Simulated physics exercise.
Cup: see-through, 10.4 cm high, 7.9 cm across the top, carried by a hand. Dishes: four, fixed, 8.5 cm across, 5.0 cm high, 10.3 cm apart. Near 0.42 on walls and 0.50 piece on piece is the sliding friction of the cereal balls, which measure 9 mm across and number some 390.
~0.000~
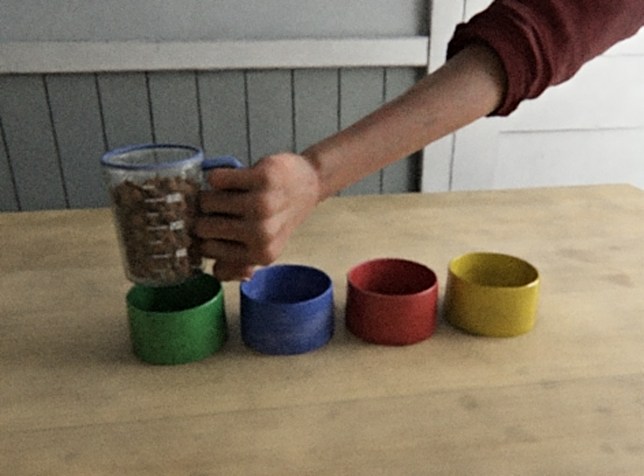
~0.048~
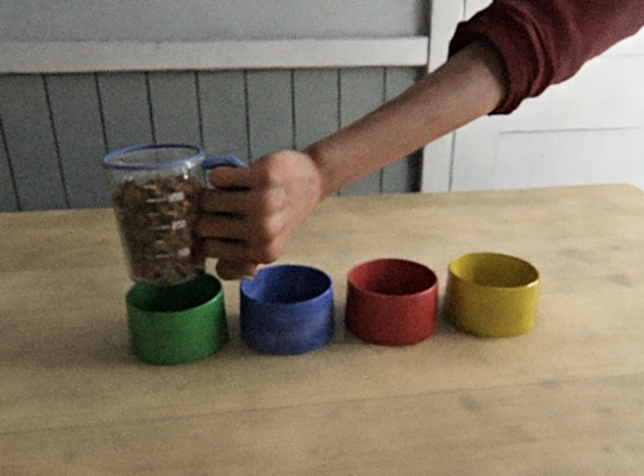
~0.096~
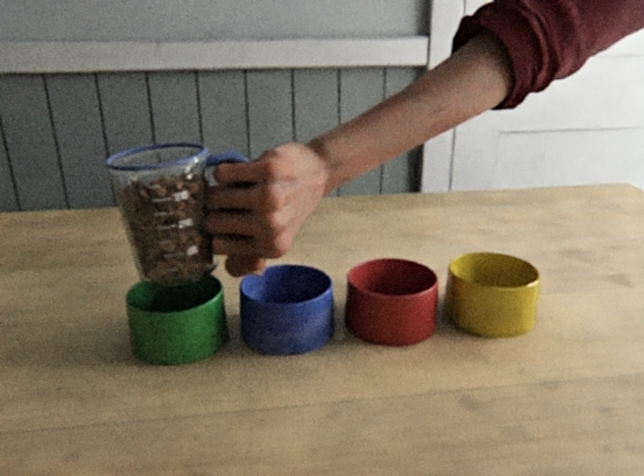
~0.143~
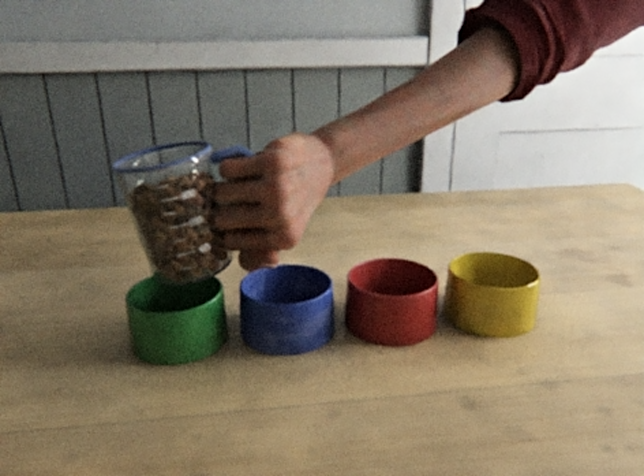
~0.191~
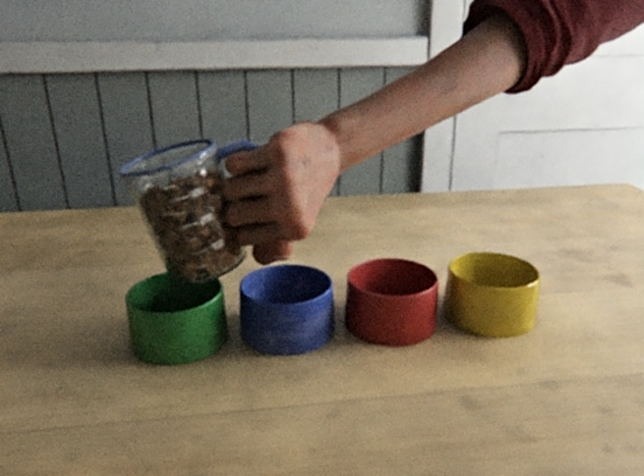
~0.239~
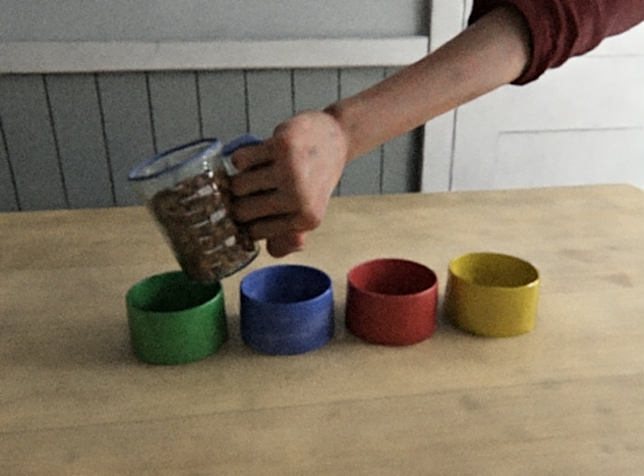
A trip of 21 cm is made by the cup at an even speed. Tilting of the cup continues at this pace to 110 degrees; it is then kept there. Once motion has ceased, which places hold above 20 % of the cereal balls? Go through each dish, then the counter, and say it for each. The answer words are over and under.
Red: Under. Blue: Over. Green: Under. Yellow: Under. Counter: Over.
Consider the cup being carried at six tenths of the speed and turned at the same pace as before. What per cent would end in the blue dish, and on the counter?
Result - blue dish: 60; counter: 30.
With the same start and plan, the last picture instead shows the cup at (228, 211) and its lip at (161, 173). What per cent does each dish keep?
In the end red holds 0, blue holds 50, green holds 0, yellow holds 0.
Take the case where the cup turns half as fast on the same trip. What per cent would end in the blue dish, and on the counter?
Result - blue dish: 50; counter: 50.
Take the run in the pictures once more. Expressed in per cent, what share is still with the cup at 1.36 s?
About 55 percent.
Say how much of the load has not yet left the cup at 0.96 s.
I'd estimate some 95 per cent of the load.
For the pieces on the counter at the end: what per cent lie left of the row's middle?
50 per cent.
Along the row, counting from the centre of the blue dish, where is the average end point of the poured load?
Offset: About 3 cm, rightward.
After 0.67 s, tilt 65 degrees; cup holds 100 %.
After 0.96 s, tilt 96 degrees; cup holds 95 %, blue 5 %.
Then, at 1.36 s, tilt 110 degrees; cup holds 55 %, blue 25 %.
In the end, at 3.0 s, red 0 %, blue 50 %, green 0 %, yellow 0 %, counter 50 %.
